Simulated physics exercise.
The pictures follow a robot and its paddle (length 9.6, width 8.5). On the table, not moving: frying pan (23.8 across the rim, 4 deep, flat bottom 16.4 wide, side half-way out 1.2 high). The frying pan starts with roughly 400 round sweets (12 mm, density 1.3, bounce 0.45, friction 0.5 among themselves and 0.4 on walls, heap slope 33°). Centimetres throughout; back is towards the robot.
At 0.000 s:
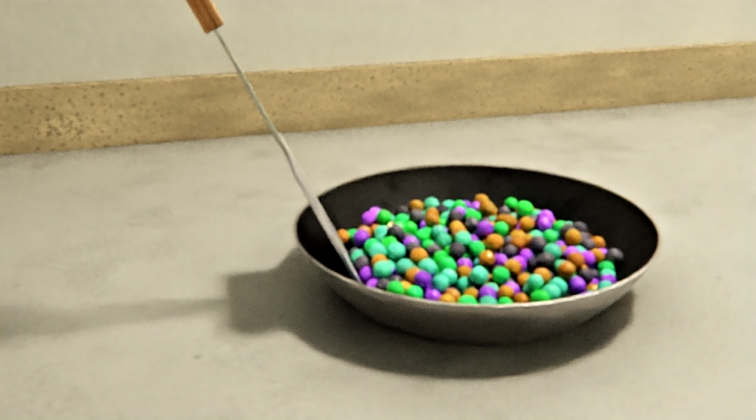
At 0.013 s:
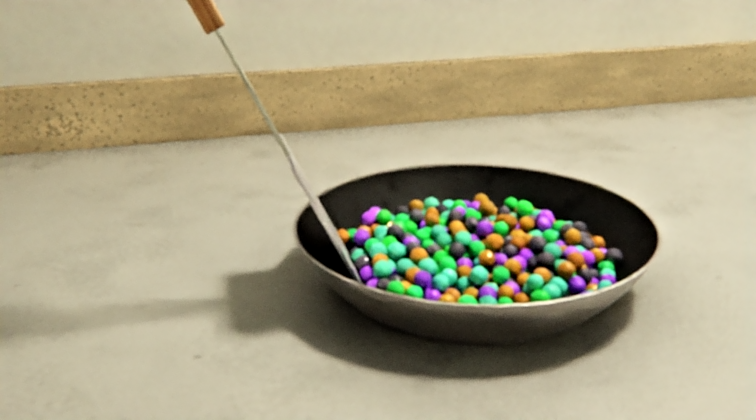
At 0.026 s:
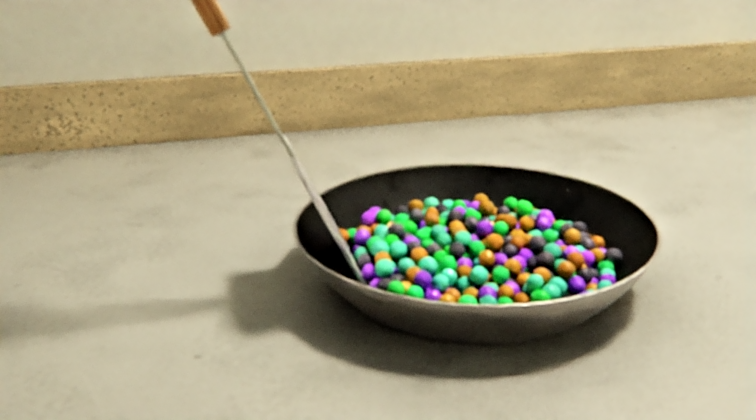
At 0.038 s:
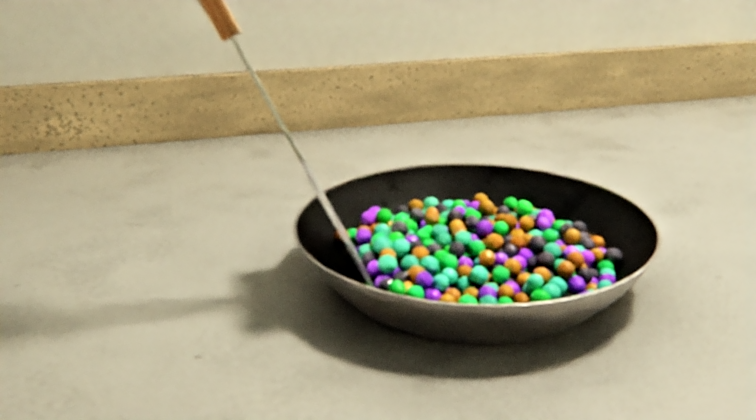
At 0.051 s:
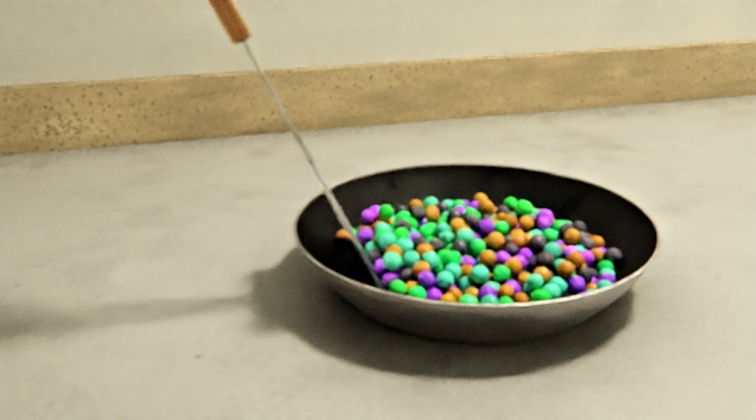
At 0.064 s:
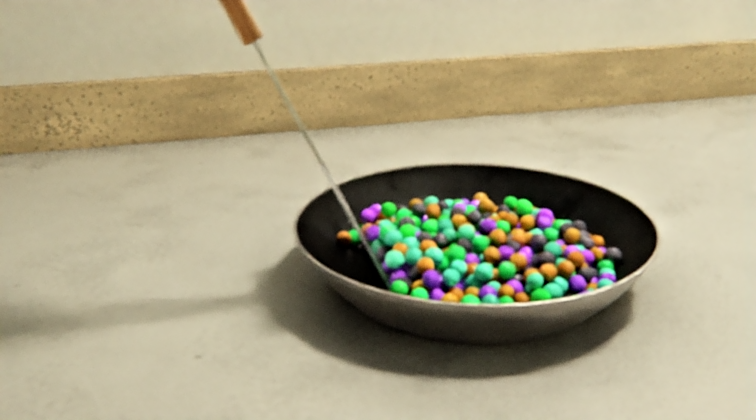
A frying pan of colourful round sweets sits still while a wooden-handled paddle moves slowly right.
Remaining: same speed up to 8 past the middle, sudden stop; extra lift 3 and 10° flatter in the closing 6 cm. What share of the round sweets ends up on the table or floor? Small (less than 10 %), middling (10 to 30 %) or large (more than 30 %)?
Answer: Middling; 10 to 30 % of the round sweets finish on the table or floor.
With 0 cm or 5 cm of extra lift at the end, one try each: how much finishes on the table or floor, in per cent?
Some 15 and 15 per cent.
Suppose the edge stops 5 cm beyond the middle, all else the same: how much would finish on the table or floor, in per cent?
It would be near 0 per cent.
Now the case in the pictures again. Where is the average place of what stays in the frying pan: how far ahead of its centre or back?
Some 3.5 cm ahead.
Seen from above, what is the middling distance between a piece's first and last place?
About 4 cm.
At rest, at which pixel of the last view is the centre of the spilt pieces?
At about (694, 245).
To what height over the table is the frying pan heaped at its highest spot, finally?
Roughly 5.0 cm.
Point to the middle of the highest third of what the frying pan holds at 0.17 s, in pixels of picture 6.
Around (514, 234).
After 0.17 s, sloping 65°, highest piece 5 above the table; 398 in the frying pan.
After 0.28 s, sloping 61°, highest piece 6 above the table; 398 in the frying pan.
After 0.54 s, sloping 55°, highest piece 5 above the table; 310 in the frying pan, 85 on the table or floor, 3 on the blade or in flight.
After 1.59 s, sloping 55°, highest piece 5 above the table; 308 in the frying pan, 90 on the table or floor.
At rest, 308 in the frying pan, 90 on the table or floor. That is 23 % on the table or floor.
